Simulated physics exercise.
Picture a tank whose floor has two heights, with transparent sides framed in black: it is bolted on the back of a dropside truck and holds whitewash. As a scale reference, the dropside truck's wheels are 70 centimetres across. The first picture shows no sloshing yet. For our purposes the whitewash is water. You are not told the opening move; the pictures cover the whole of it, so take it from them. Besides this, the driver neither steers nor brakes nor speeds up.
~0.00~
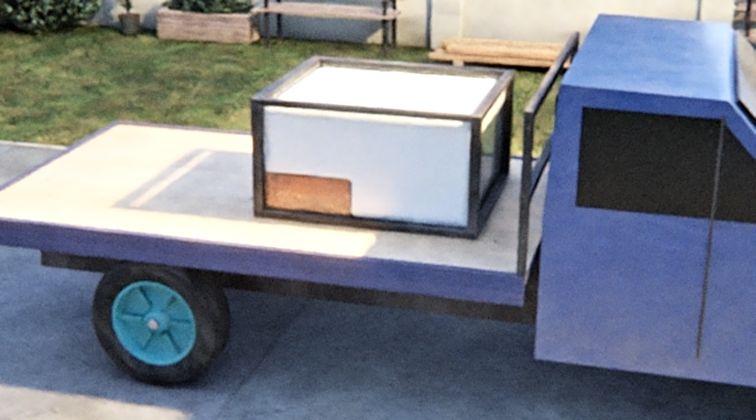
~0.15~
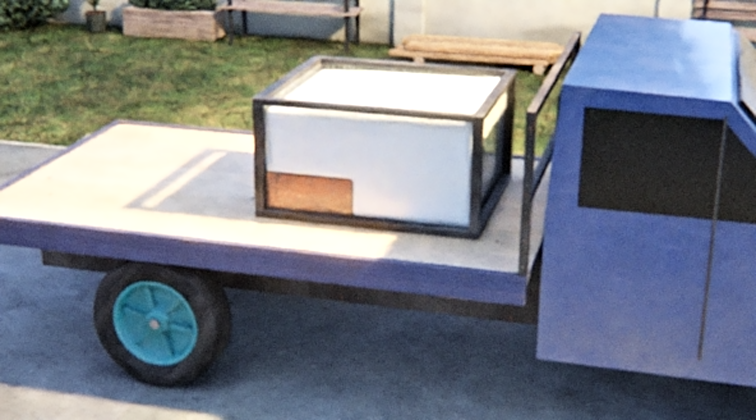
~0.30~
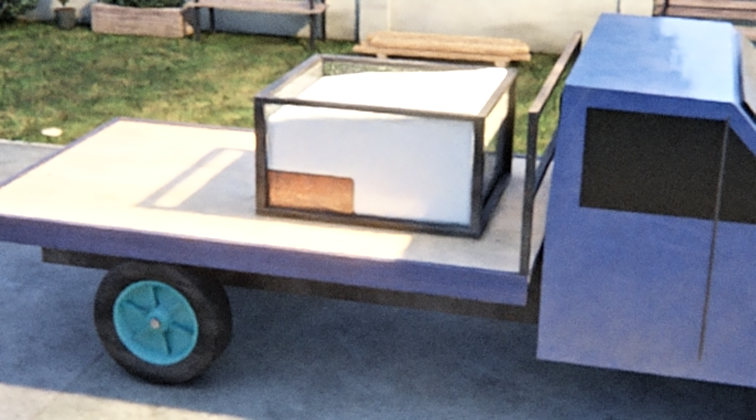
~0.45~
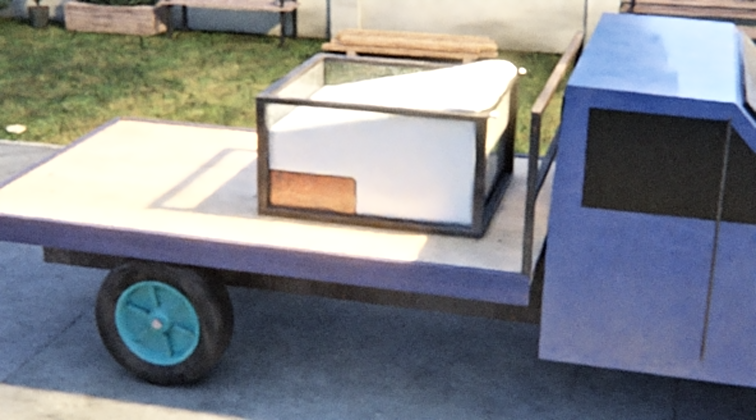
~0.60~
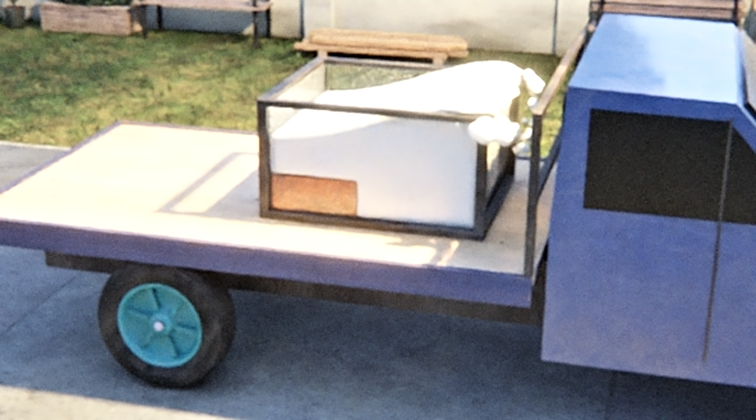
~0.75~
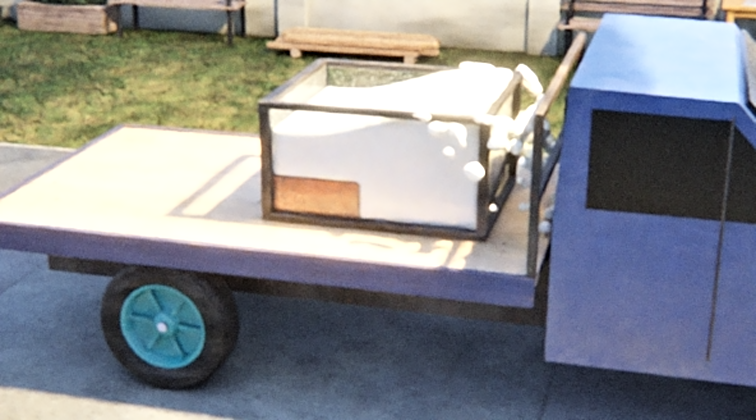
A blue flatbed truck with a teal-hubbed wheel rolls right along grey paving, seen from its side and slightly above, as the camera keeps pace and a lawn, benches and pale wall slide left behind it. On its pale bed, a black-framed clear tank holds white liquid, with an orange-brown block at lower left. The level liquid drops at the left, climbs towards the cab, then splashes over the right edge in white blobs.
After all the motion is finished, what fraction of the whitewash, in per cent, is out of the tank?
Roughly 6 per cent of the whitewash is out of the tank.
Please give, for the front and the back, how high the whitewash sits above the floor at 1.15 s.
Close to 44 cm at the front end and 64 cm at the back end.
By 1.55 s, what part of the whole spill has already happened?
I'd say some 70 percent by then.
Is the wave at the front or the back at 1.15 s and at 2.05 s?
Towards the aft, and after that towards the fore.
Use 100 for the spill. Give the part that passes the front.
Spill fraction there: Roughly 60 per cent.
After 1.15 s front 43 cm, middle 48 cm, back 65 cm above the lowest part of the floor; the loss stands at 3 per cent, over the front.
After 1.55 s front 48 cm, middle 53 cm, back 52 cm above the lowest part of the floor; the loss stands at 4 per cent, over the front.
After 2.05 s front 57 cm, middle 50 cm, back 43 cm above the lowest part of the floor; the loss stands at 5 per cent, over the front and the back.
After 3.73 s the loss stands at 6 per cent, over the front and the back, 26 of 424 litres.
